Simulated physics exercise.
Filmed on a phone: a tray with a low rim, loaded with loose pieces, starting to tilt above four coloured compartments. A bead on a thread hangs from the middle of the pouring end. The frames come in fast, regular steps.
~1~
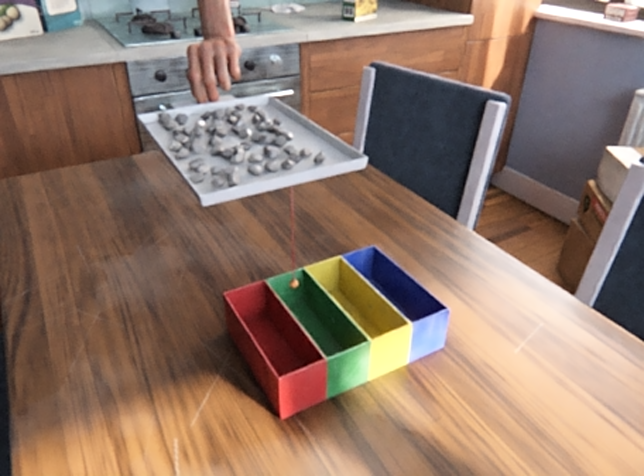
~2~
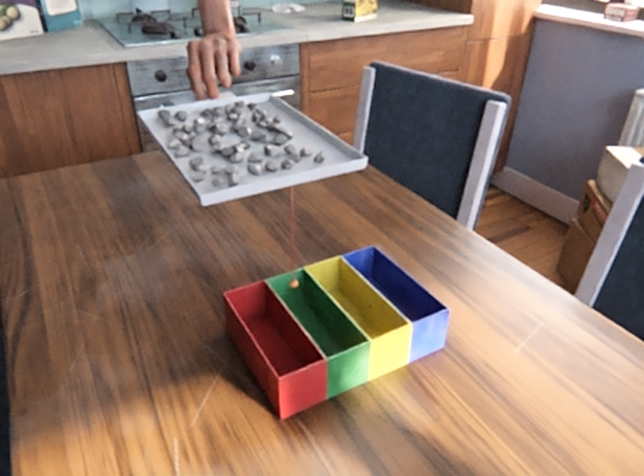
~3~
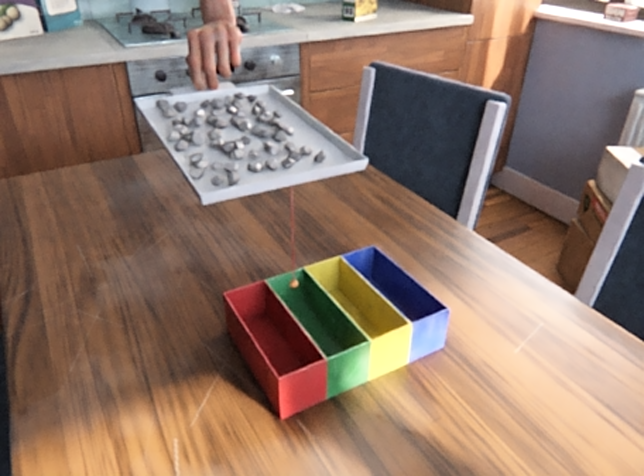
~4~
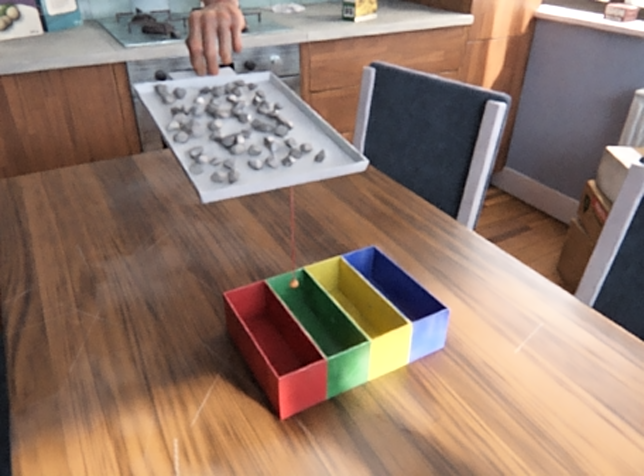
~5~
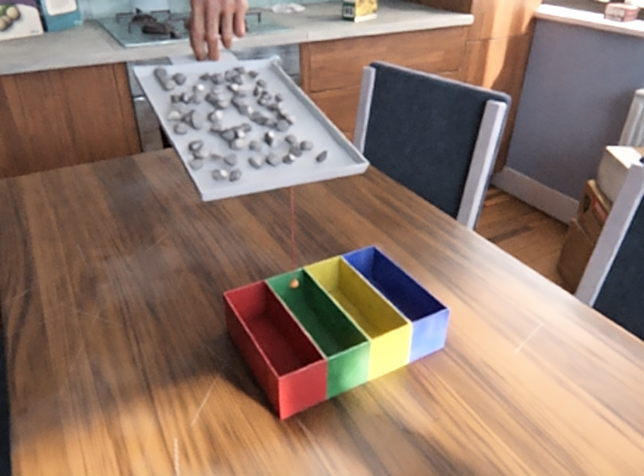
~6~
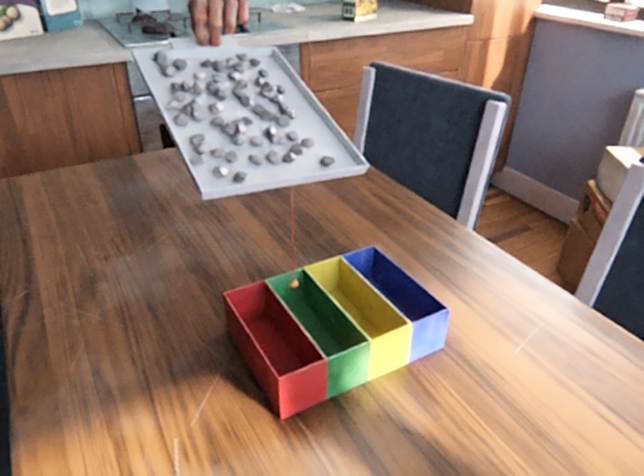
A hand raises the far end of a gray tray of gravel above four coloured compartments.
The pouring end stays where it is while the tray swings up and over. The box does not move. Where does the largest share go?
It favours the yellow compartment.
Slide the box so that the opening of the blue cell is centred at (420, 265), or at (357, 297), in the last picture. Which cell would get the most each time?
One: Green. Two: Blue.
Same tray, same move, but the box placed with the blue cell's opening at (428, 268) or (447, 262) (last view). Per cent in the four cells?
First some 90, then 70 per cent.
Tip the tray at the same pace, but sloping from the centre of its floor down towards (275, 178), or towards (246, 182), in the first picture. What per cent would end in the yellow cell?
The first gives 10 %, the second 0 %.
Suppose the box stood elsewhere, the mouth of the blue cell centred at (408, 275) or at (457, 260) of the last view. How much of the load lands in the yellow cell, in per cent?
In turn 30 and 0 in a hundred.
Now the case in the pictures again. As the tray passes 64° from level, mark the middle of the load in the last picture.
At about (316, 162).
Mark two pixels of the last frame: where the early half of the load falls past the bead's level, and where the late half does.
At about (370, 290), then at (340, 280).
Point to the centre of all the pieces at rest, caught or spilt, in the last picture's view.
Near (355, 338).
Shortly afterwards, tray tipped steeply; all but a few on the tray; a little falling or outside the box.
Next, tray tipped past a quarter turn; near a quarter on the tray; near a third in the yellow cell; near a quarter in the green cell; a little in the blue cell; only a few in the red cell; a little falling or outside the box.
Some moments later, tray tipped past a quarter turn; near half in the yellow cell; near a quarter in the green cell; a little in the blue cell; a little in the red cell; a little falling or outside the box.
In the end, tray tipped past a quarter turn; near half in the yellow cell; near a quarter in the green cell; a little in the blue cell; a little in the red cell; a little outside the box.
